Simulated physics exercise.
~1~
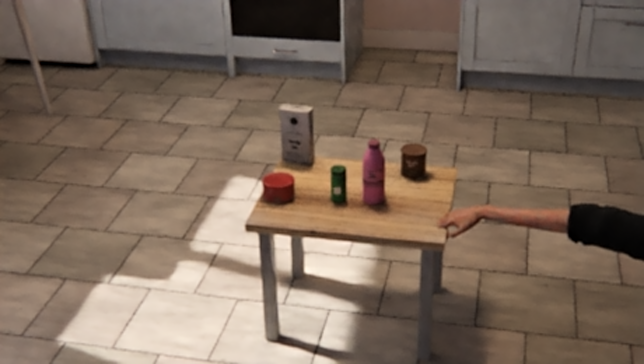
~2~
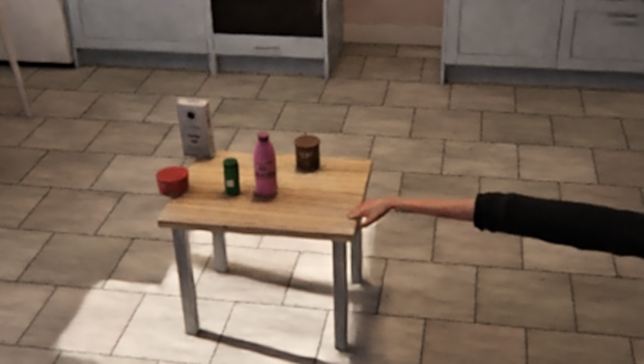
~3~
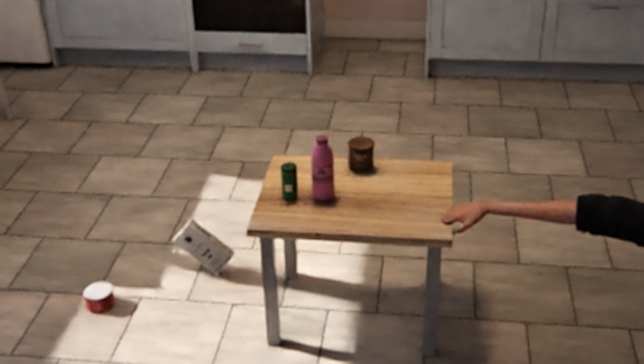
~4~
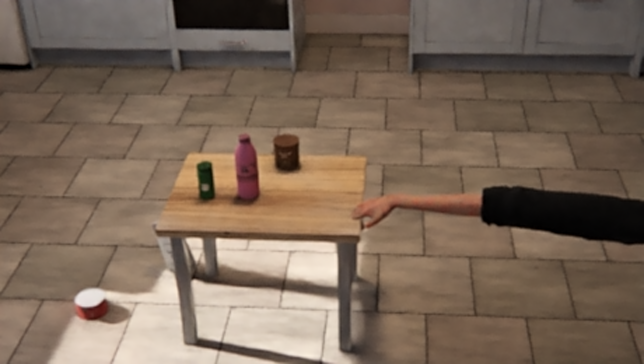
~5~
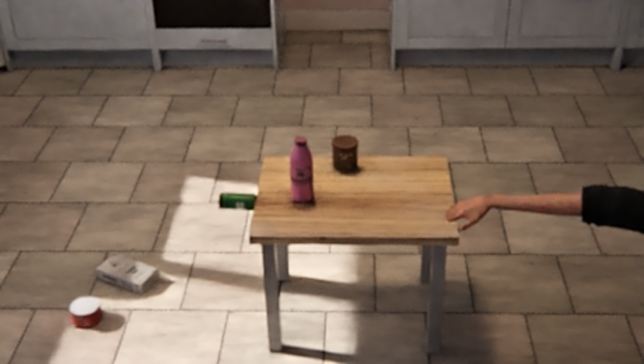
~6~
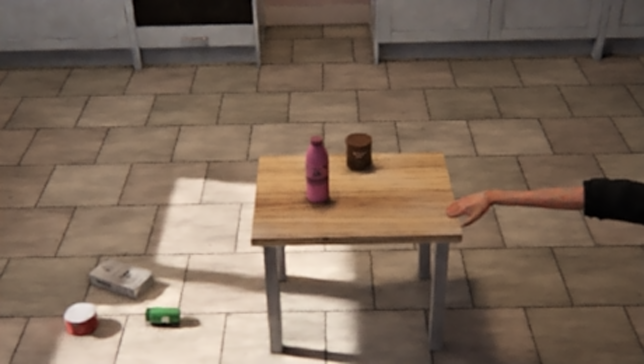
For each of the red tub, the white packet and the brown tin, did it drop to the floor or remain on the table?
The red tub and the white packet both dropped to the floor. The brown tin remained on the table.
